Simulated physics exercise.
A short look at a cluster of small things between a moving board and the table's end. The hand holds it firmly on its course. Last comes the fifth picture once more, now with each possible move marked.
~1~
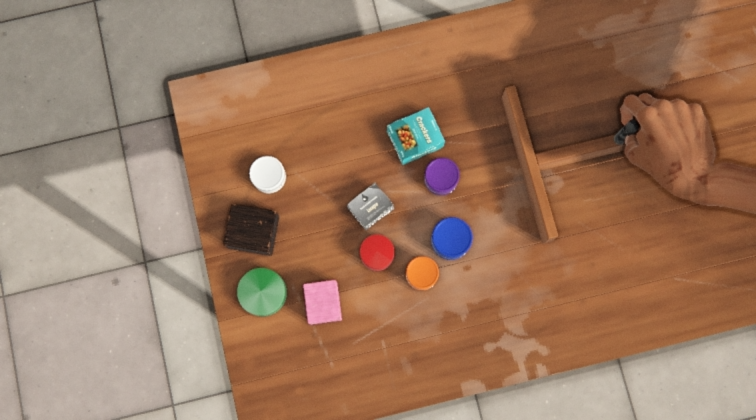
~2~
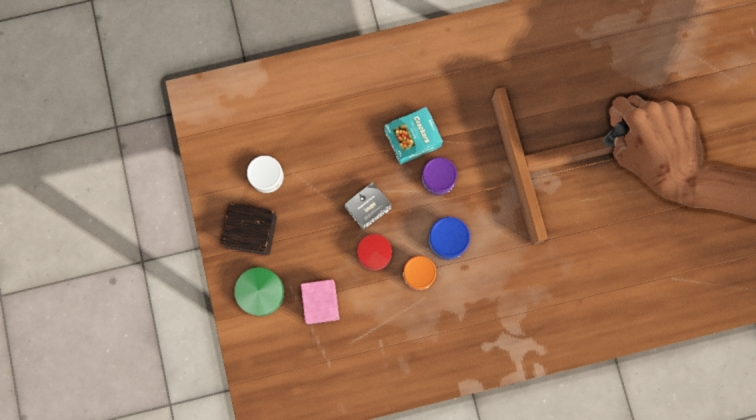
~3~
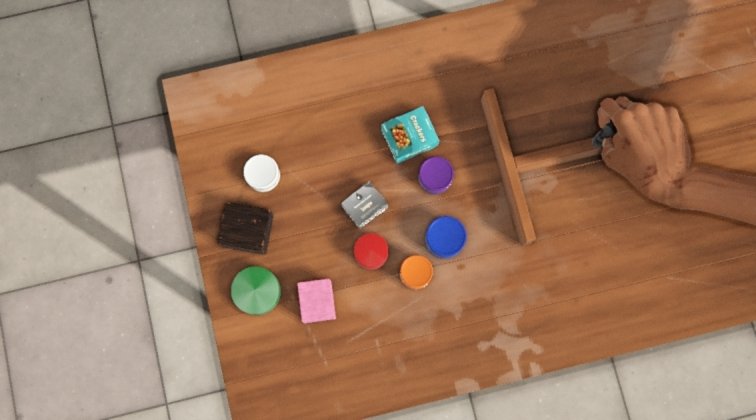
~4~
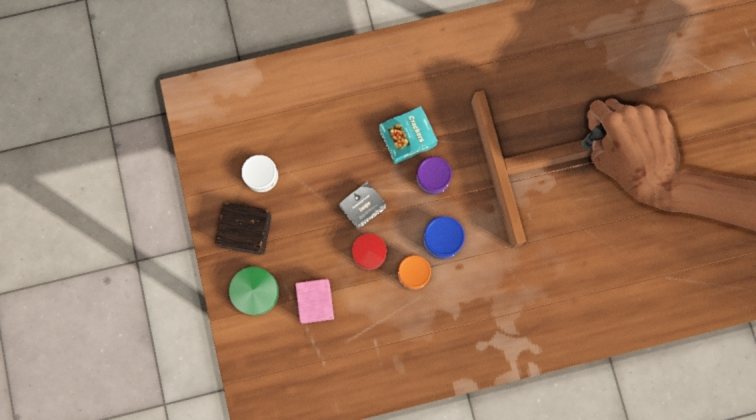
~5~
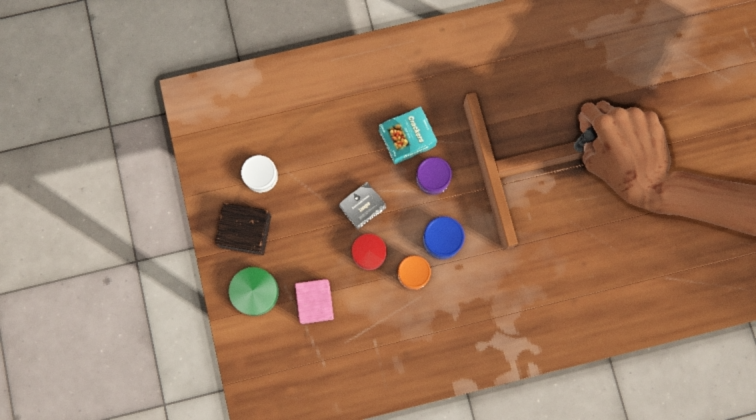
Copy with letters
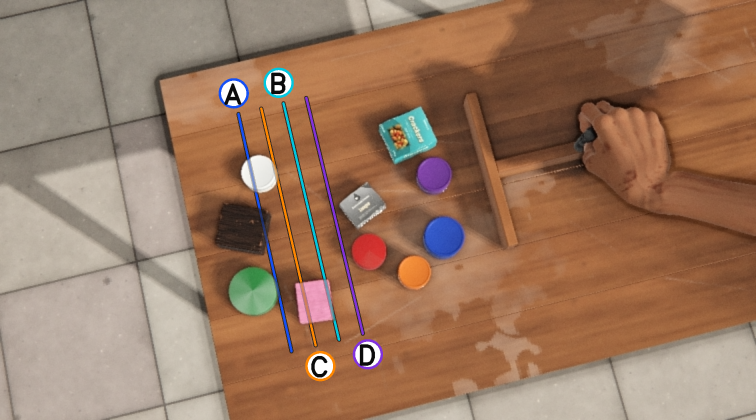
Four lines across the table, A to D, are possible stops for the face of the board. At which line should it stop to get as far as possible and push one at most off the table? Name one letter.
Up to line A.
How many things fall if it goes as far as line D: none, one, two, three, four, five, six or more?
In all, none.
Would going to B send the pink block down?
No.
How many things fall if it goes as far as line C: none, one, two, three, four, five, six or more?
The count is none.
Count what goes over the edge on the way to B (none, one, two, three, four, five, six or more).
In all, none.
On the copy, A at (264, 230); B at (311, 219); C at (288, 224); D at (334, 213).
On A. First, board (411, 187); turquoise packet (367, 141); orange tub (408, 281).
Then, board (328, 207); green tin (249, 294); white tub (250, 176).
Finally, board (264, 222); white tub (187, 188); green tin (218, 318); none fallen.
By contrast, B is within the limit but short; C is within the limit but short; D is within the limit but short.
